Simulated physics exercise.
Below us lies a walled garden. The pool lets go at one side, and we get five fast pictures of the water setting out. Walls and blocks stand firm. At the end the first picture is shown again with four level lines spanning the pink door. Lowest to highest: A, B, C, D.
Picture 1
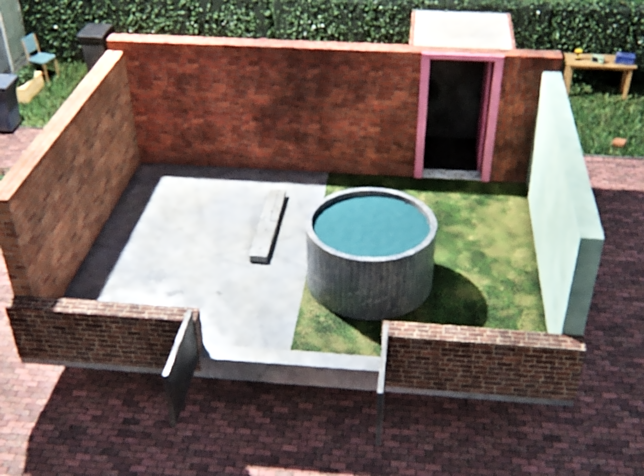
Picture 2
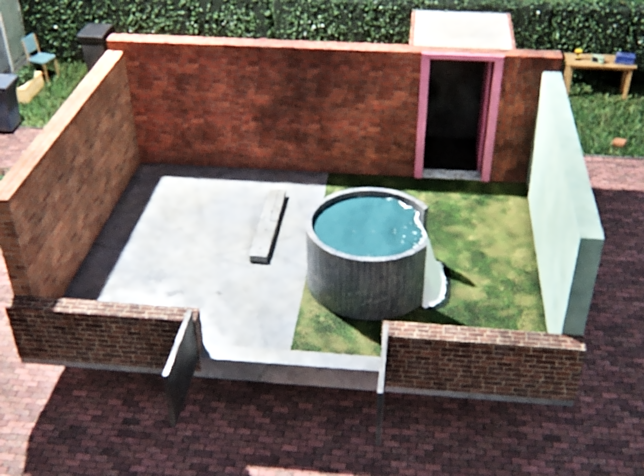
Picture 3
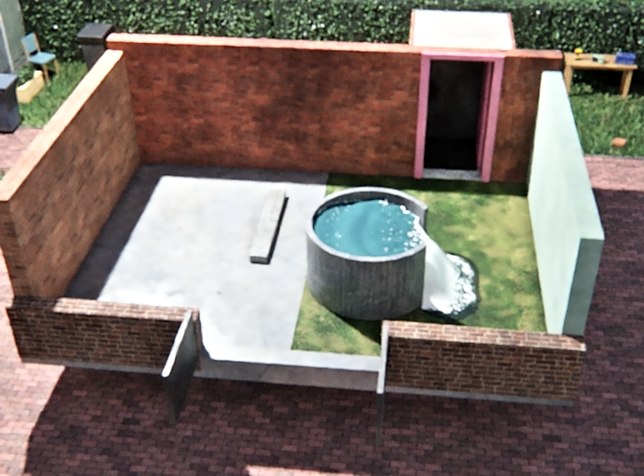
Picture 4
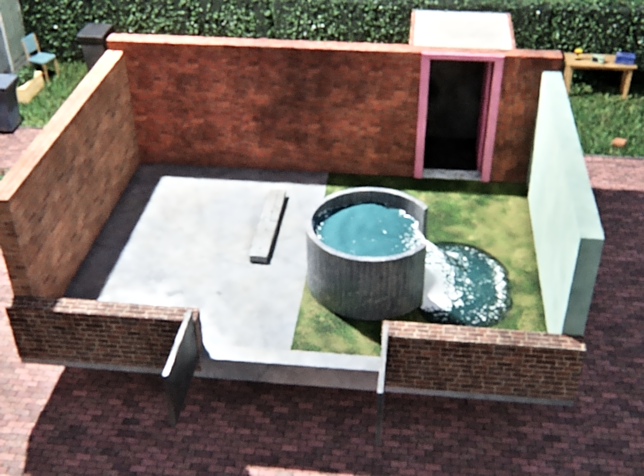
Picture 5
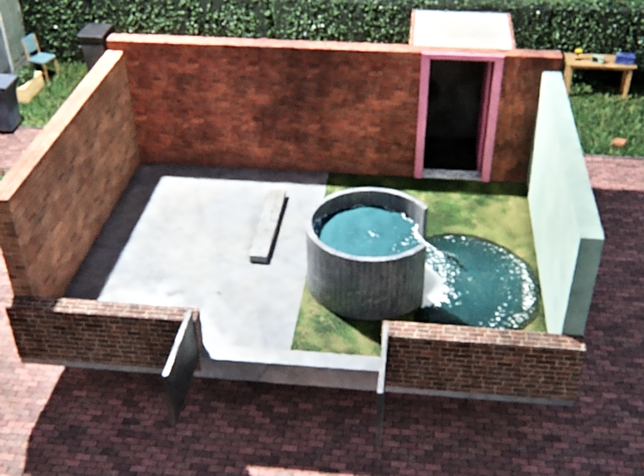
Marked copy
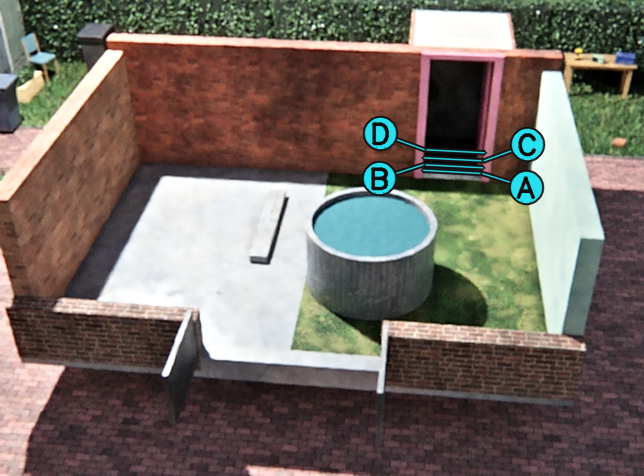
Seen from above, a walled garden holds a round grey tank of blue-green water, set on grass right of a pale paved area. Brick walls stand left and behind, with a pink doorway at the back right, a pale green wall at right and an open gate in front. Water breaks through the tank's right side and spreads rightward over the grass in a foaming, widening pool, while the camera stays still.
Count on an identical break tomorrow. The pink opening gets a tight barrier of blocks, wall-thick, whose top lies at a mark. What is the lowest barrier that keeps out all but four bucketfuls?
It is A.
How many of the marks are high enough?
All of the four.
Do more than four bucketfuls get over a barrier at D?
No, that is safe.
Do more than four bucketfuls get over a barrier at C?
No, not at all.
On the marked copy, A at (452, 171); B at (453, 166); C at (453, 159); D at (454, 151); from the bottom up A, B, C, D.
If A is chosen, a splash gets over, under a bucket.
If B is chosen, nothing gets over.
If C is chosen, nothing gets over.
If D is chosen, nothing gets over.
